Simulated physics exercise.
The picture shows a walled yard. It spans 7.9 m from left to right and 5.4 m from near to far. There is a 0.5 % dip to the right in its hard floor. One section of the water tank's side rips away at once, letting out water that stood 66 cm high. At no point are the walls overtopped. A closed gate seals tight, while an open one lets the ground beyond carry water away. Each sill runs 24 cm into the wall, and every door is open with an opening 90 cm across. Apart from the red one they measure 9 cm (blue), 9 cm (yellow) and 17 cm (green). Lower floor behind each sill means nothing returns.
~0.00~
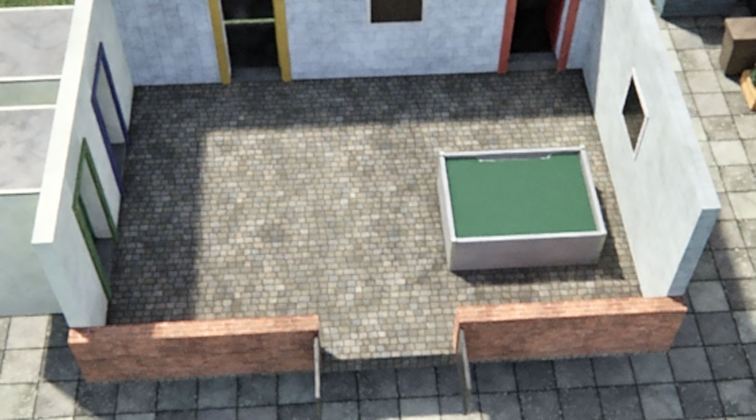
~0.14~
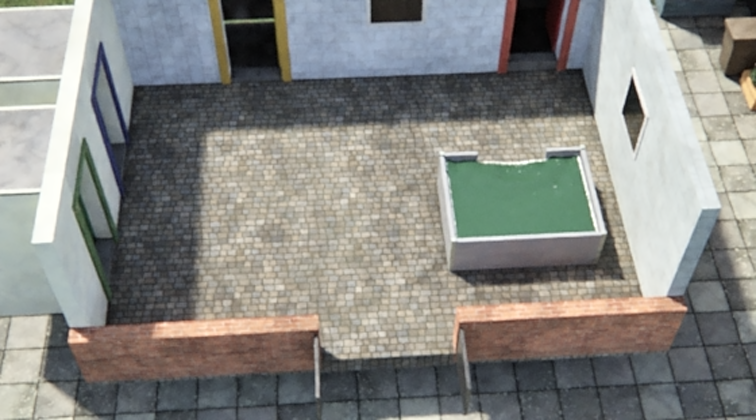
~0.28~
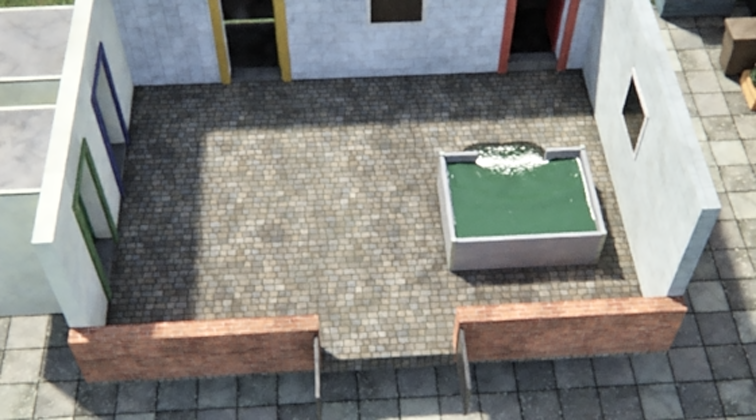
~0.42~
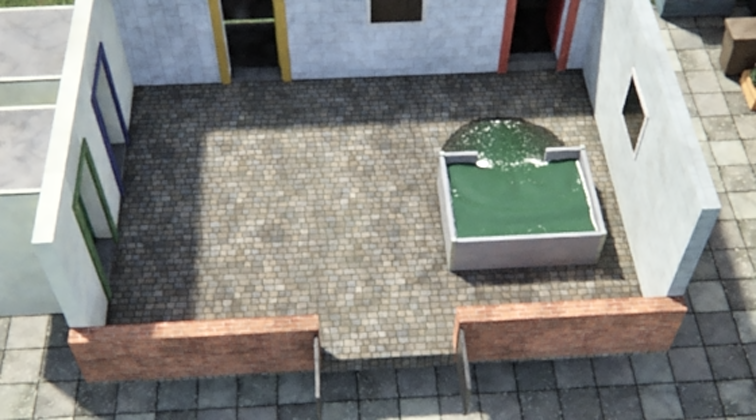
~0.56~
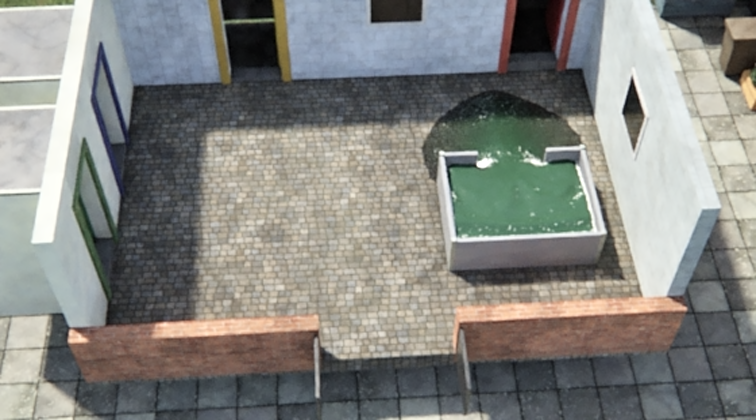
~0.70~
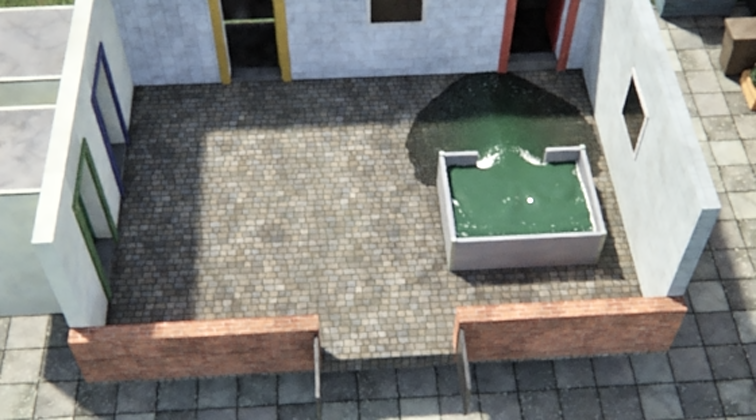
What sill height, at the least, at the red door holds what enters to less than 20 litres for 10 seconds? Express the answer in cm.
A height of roughly 26 cm.
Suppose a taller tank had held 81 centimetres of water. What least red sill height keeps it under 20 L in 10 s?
You'd need a step of close to 33 cm.
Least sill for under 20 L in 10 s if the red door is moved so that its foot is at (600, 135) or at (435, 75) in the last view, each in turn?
About 11.0 cm for the first and 21 cm for the second.
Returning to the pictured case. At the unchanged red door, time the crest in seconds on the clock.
Approximately 2.0 s.
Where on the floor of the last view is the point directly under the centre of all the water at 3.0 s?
(486, 159) or so.
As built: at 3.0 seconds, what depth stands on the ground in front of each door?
Door by door in centimetres - blue 0, red 21, yellow 5, green 0.
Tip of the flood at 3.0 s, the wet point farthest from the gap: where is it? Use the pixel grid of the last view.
In the last picture, around (155, 92).
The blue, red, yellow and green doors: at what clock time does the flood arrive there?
Arrives: Blue 3.8 s / red 0.8 s / yellow 2.2 s / green 5.0 s.
After 1.4 s water covers 20 % of the floor, deepest (36 cm) near (576, 75); 31 cm at the red door, 11 litres in over its 19 cm sill.
After 3.0 s water covers 35 % of the floor, deepest (24 cm) near (489, 101); 21 cm at the red door, 73 litres in over its 19 cm sill.
After 10.0 s water covers 95 % of the floor, deepest (11 cm) near (306, 346); 7 cm at the red door, 78 litres in over its 19 cm sill.
At the red door as built, the water arrived by 0.9 s and peaked near 31 cm at 2.0 s.
Run again over the same 10 s with other heights there, 52 litres in over 21.5 cm, 8 litres over 29 cm. The limit of 20 litres is kept from about 26 cm up.
